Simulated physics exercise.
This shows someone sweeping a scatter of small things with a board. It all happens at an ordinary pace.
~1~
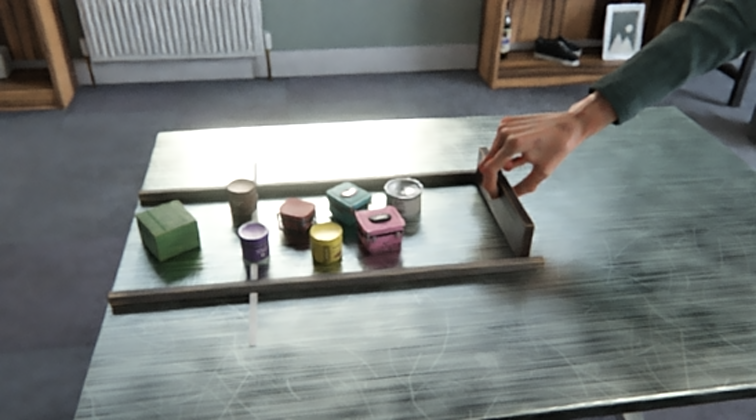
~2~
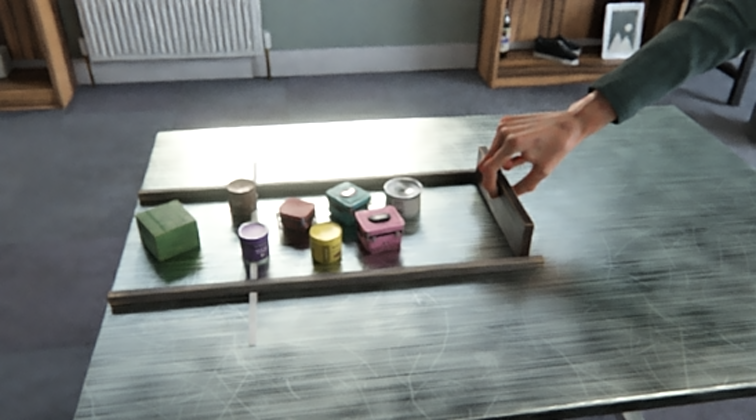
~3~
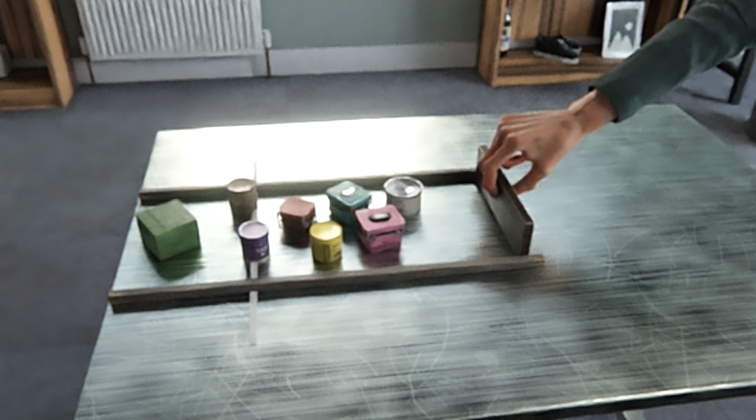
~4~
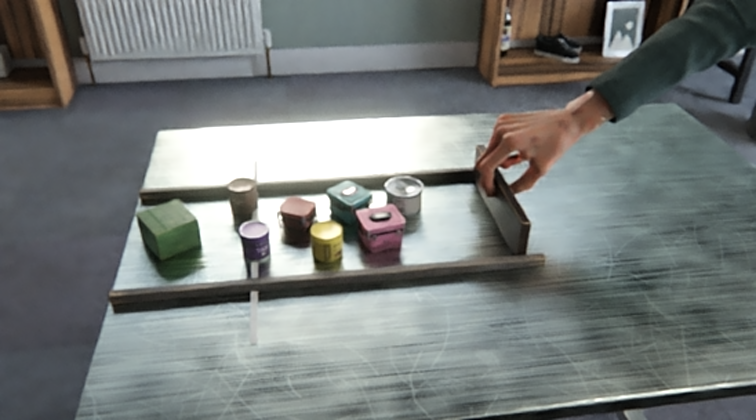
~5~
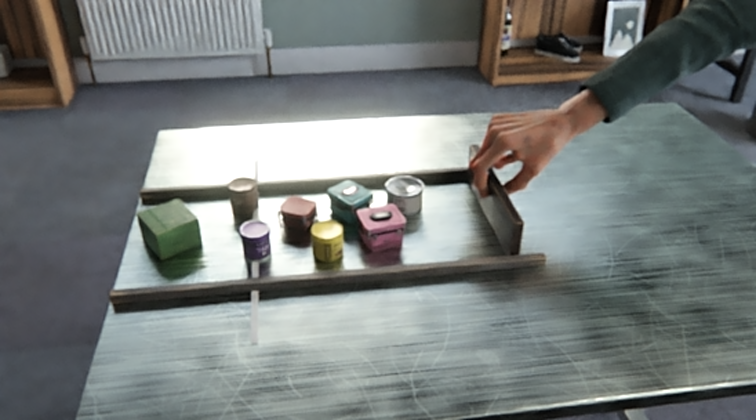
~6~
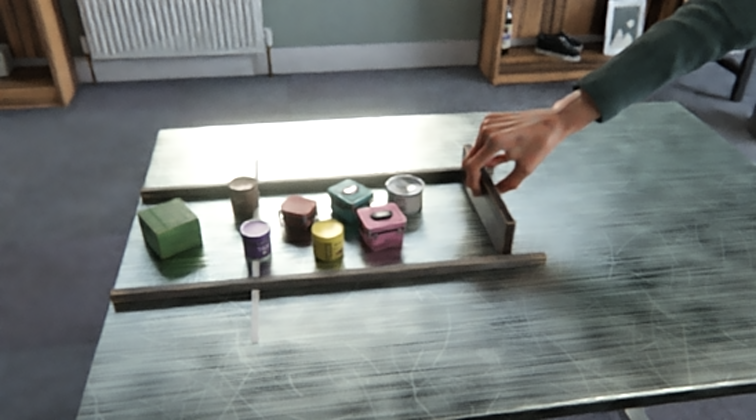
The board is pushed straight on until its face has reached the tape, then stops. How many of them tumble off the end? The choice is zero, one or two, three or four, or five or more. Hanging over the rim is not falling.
Here the number that fall off is zero.
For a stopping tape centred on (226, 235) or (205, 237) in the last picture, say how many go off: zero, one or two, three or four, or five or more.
The falls would be 1 or 2; just one or two.
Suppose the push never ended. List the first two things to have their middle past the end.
In order: The green block, then the red case.
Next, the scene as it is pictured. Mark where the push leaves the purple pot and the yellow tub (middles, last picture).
The purple pot stops around (206, 257); the yellow tub around (239, 256).
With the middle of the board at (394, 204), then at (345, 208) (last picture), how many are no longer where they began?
First 3, then 5.
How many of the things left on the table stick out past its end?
1 of them.
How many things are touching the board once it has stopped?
In contact: 3.
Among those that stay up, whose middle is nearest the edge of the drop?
It is the green block.
Soon after, none off yet; green block at rest near (171, 228); brown tub at rest near (244, 194); purple pot at rest near (257, 240).
Then, none off yet; green block at rest near (169, 228); brown tub moving near (240, 193); purple pot moved about its own width near (217, 251).
At rest, the number that fall off is zero.
